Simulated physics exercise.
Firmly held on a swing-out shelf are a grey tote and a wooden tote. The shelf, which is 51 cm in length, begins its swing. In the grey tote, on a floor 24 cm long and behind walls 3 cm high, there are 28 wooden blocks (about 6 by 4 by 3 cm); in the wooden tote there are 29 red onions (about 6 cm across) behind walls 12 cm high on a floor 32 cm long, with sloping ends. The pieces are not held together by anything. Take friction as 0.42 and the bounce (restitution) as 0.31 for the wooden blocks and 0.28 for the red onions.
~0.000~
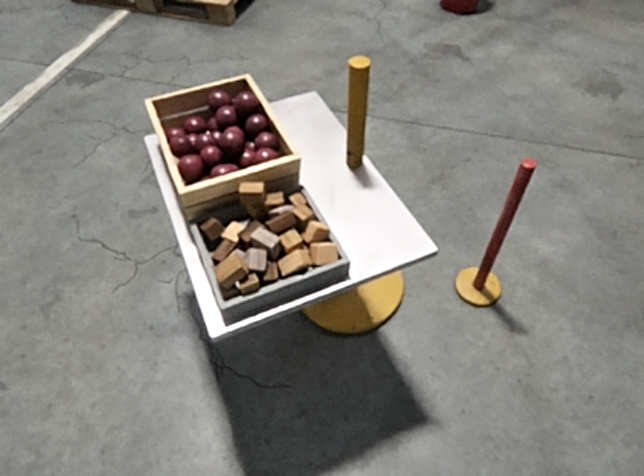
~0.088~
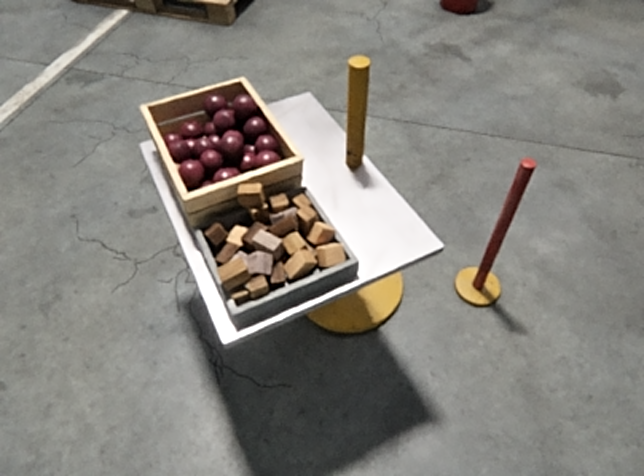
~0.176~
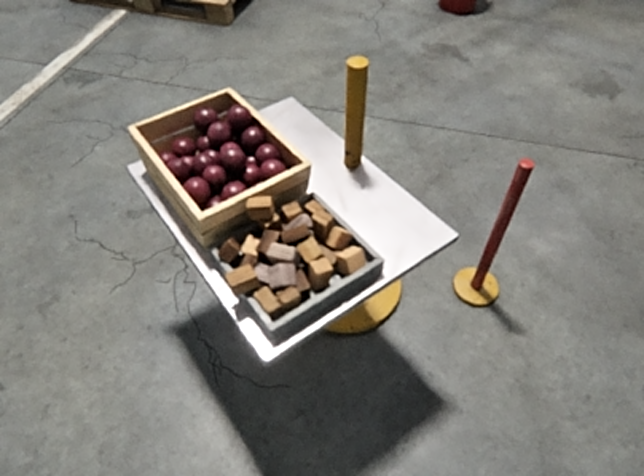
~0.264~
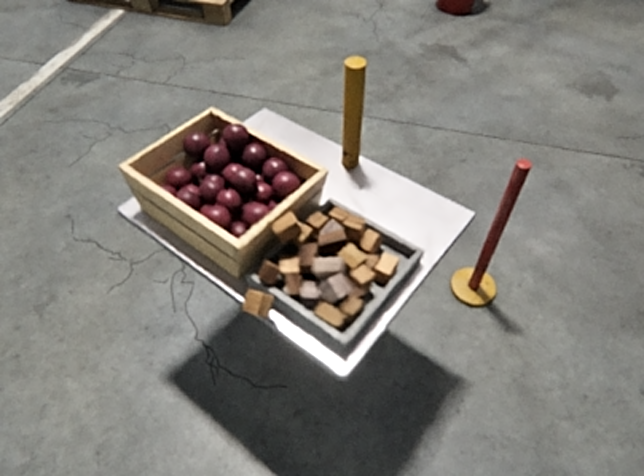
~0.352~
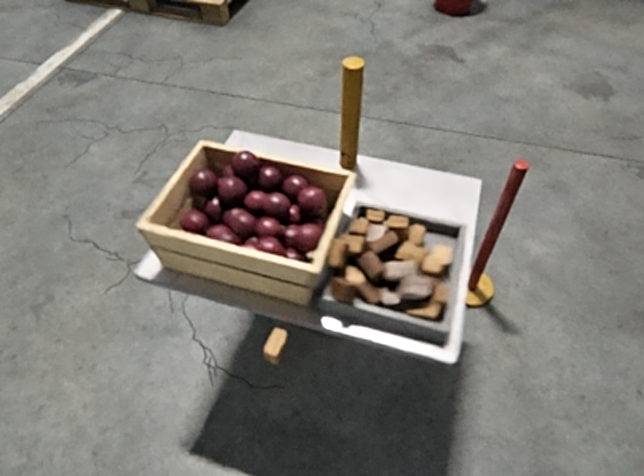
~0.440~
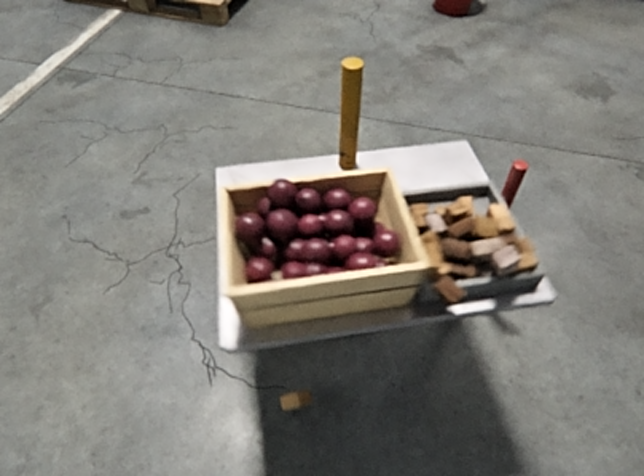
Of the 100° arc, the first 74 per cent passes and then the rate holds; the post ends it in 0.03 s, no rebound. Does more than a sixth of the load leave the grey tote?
Yes.
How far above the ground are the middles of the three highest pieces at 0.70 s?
I'd put it close to 74 cm.
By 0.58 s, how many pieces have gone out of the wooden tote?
At that moment the wooden tote count out stands near 0.
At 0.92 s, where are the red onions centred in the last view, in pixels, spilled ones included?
Centre: About (391, 250) px.
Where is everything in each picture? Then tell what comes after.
In the first picture (places track the rim corner closest to us here; the camera pans a little), grey tote (222, 303); wooden tote (181, 188); 0° round; all still inside.
In the second picture, grey tote (233, 309); wooden tote (184, 195); 3° round.
In the third picture, grey tote (270, 324); wooden tote (199, 214); 12° round.
In the fourth picture, grey tote (342, 338); wooden tote (236, 242); 27° round; 1 out, the lowest block at (258, 303).
In the fifth picture, grey tote (444, 327); wooden tote (311, 268); 48° round; 1 out, the lowest block at (276, 346).
In the sixth picture, grey tote (539, 272); wooden tote (423, 265); 75° round; 2 out, the lowest block at (296, 400).
After 0.50 s, it reaches the stop.
After 0.58 s, the grey tote is down by 6 of 28 and the wooden tote has all 29.
After 0.70 s, the grey tote is down by 9 of 28 and the wooden tote has all 29.
After 0.92 s, the grey tote is down by 9 of 28 and the wooden tote has all 29.
When it is over (at 1.35 s), the grey tote is down by 9 of 28 and the wooden tote has all 29. Asked share, 9 of 28, 32 per cent.
